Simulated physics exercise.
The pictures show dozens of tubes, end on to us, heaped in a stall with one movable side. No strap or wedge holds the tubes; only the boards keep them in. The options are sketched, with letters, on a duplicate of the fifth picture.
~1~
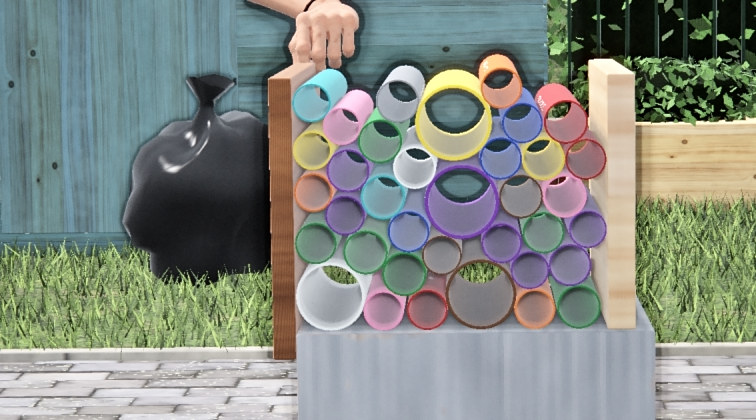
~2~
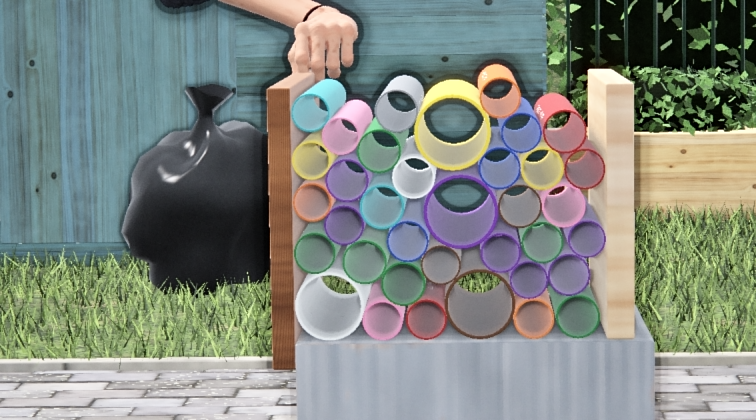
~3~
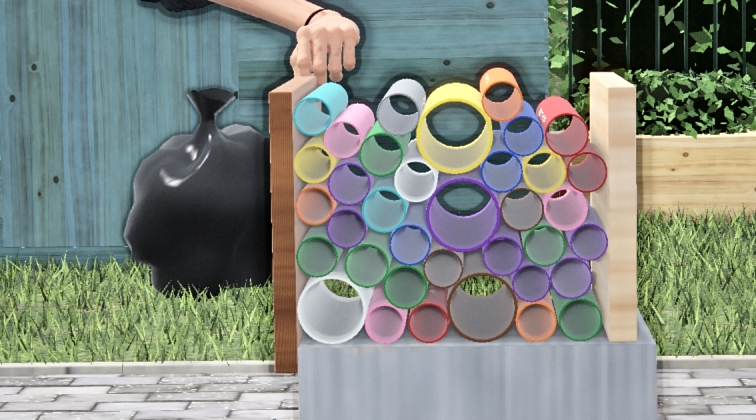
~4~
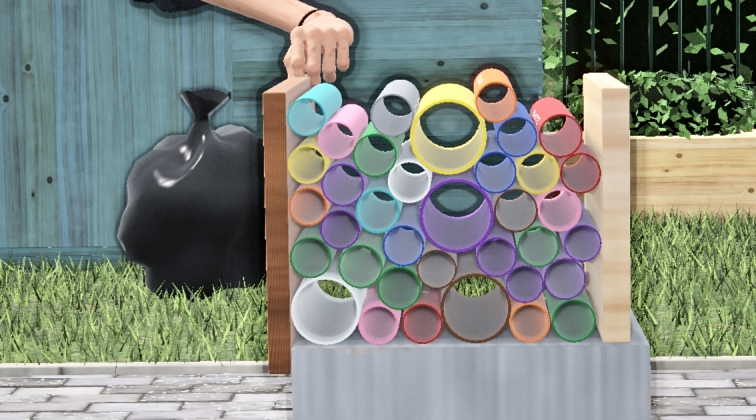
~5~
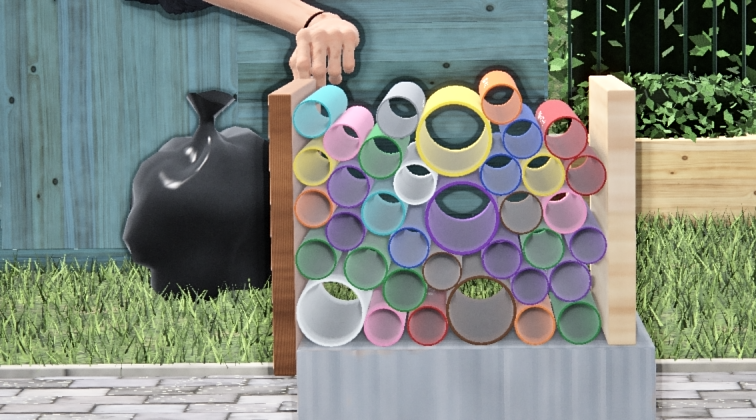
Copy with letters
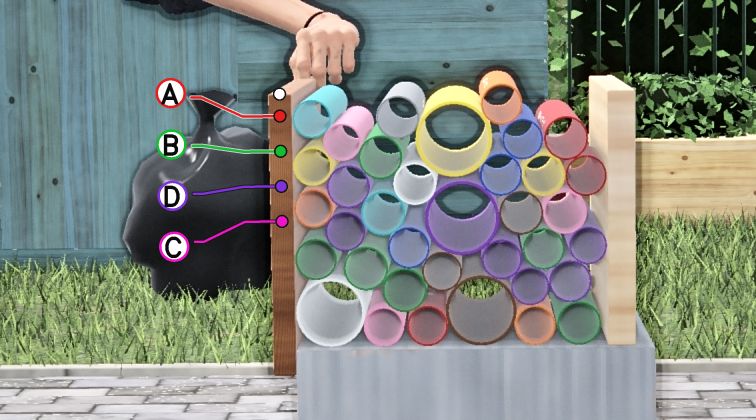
The video shows a hand resting at the top of the left wooden board beside a heap of colourful tubes on a grey base. The view shifts slightly, while the hand, boards and tubes show little or no movement.
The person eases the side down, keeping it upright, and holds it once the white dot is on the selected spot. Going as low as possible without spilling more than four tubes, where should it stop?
Mark C is as low as it can go.
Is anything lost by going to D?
Yes.
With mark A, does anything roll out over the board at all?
At A: No.
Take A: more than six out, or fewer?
At A, fewer than six.
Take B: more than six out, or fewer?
Fewer than six.
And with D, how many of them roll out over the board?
It comes to one.
On the marked copy, A at (280, 117); B at (281, 151); C at (282, 221); D at (281, 186); the white dot at (280, 94).
Following C. Soon after the start, top of the board (293, 158).
Later, top of the board (294, 220).
In the end, top of the board (294, 220), three out over the board.
As for the rest, A none out over the board; B none out over the board; D one out over the board.
